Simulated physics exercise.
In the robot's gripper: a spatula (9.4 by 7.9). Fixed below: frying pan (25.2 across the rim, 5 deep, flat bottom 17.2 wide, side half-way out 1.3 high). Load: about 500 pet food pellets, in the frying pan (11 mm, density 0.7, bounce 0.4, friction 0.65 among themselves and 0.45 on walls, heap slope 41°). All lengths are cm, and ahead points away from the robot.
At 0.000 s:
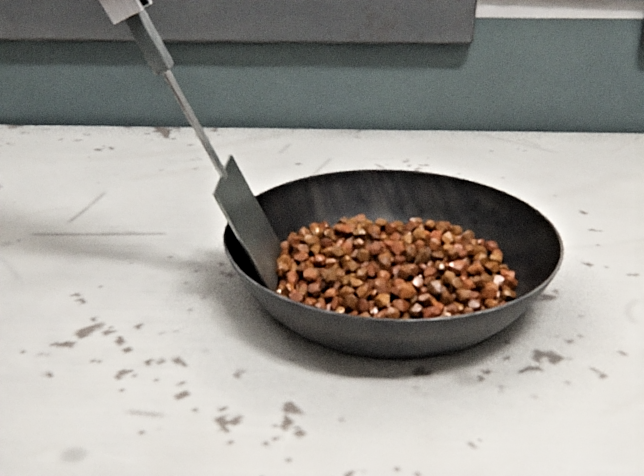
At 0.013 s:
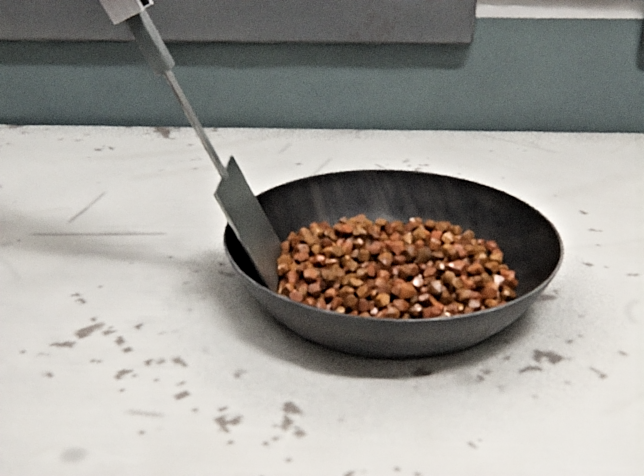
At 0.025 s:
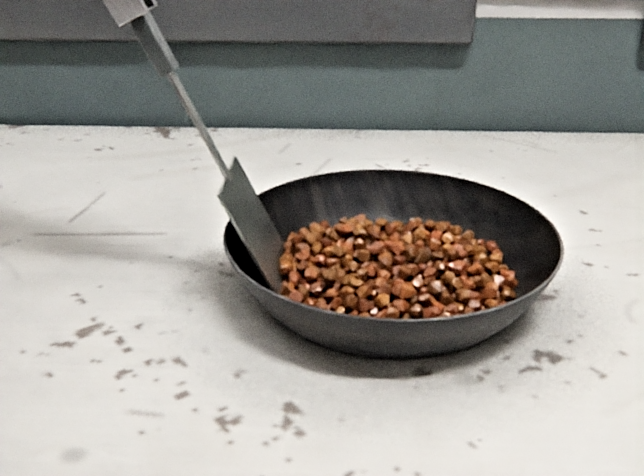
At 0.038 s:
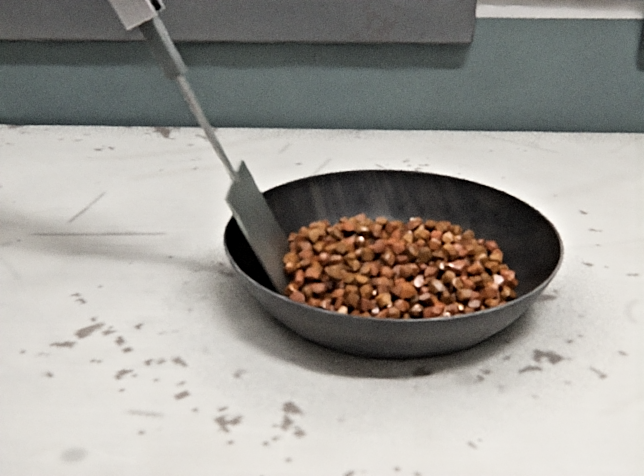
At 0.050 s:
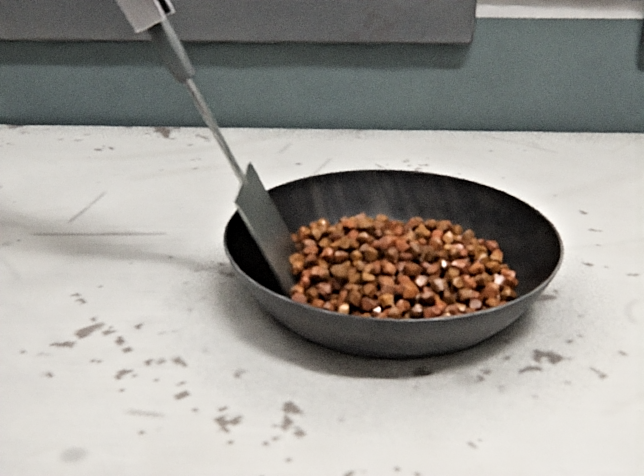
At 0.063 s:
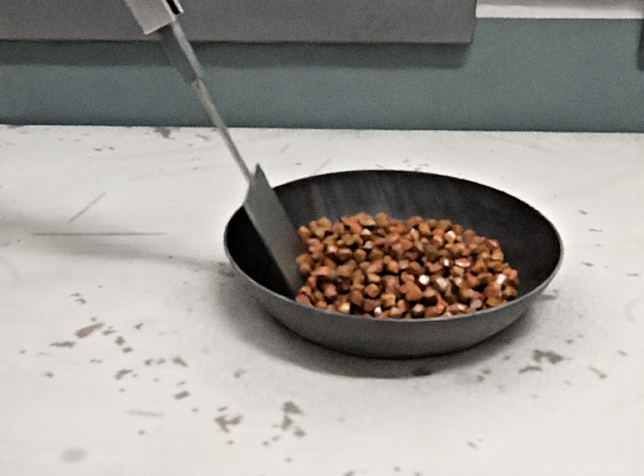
The clip opens on a dark frying pan holding a heap of small brown pellets, with a spatula in a robot's gripper slanting down into its left side. The spatula slides slowly a short way right, nudging the heap's left edge inward, while the pan stays still.
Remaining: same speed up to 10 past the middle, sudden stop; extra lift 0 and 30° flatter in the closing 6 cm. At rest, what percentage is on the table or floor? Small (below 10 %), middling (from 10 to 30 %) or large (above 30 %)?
Answer: Middling; from 10 to 30 % of the pet food pellets finish on the table or floor.
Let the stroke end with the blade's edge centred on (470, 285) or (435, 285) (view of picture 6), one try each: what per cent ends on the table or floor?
About 5 and 0 per cent.
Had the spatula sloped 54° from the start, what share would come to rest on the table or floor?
In that case some 15 per cent.
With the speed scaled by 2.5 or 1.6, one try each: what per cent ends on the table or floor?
Some 35 and 30 per cent.
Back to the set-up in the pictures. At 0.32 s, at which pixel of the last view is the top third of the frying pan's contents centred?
Near (510, 239).
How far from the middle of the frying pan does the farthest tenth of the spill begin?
Roughly 20 cm.
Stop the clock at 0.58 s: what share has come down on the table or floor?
Roughly 20 per cent.
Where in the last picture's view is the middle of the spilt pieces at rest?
At about (588, 281).
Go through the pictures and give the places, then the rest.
Spatula top edge at (222, 173), sloping 65°; upper third of the load around (392, 261), from x 280 to 510, top at y 220; 503 in the frying pan, in the first picture.
Spatula top edge at (223, 173), sloping 65°; upper third of the load around (392, 261), from x 280 to 510, top at y 220, in the second picture.
Spatula top edge at (227, 175), sloping 65°; upper third of the load around (392, 261), from x 285 to 510, top at y 220, in the third picture.
Spatula top edge at (234, 177), sloping 65°; upper third of the load around (388, 260), from x 285 to 510, top at y 220, in the fourth picture.
Spatula top edge at (243, 180), sloping 65°; upper third of the load around (387, 257), from x 285 to 510, top at y 220, in the fifth picture.
Spatula top edge at (251, 181), sloping 65°; upper third of the load around (393, 258), from x 285 to 510, top at y 220; 503 in the frying pan, in the sixth picture.
By 0.19 s, sloping 65°, highest piece 5 above the table; 503 in the frying pan.
By 0.32 s, sloping 56°, highest piece 7 above the table; 494 in the frying pan, 9 on the blade or in flight.
By 0.58 s, sloping 35°, highest piece 7 above the table; 409 in the frying pan, 90 on the table or floor, 4 on the blade or in flight.
By 1.63 s, sloping 35°, highest piece 6 above the table; 405 in the frying pan, 98 on the table or floor.
Final count, 405 in the frying pan, 98 on the table or floor. That is 19 % on the table or floor.
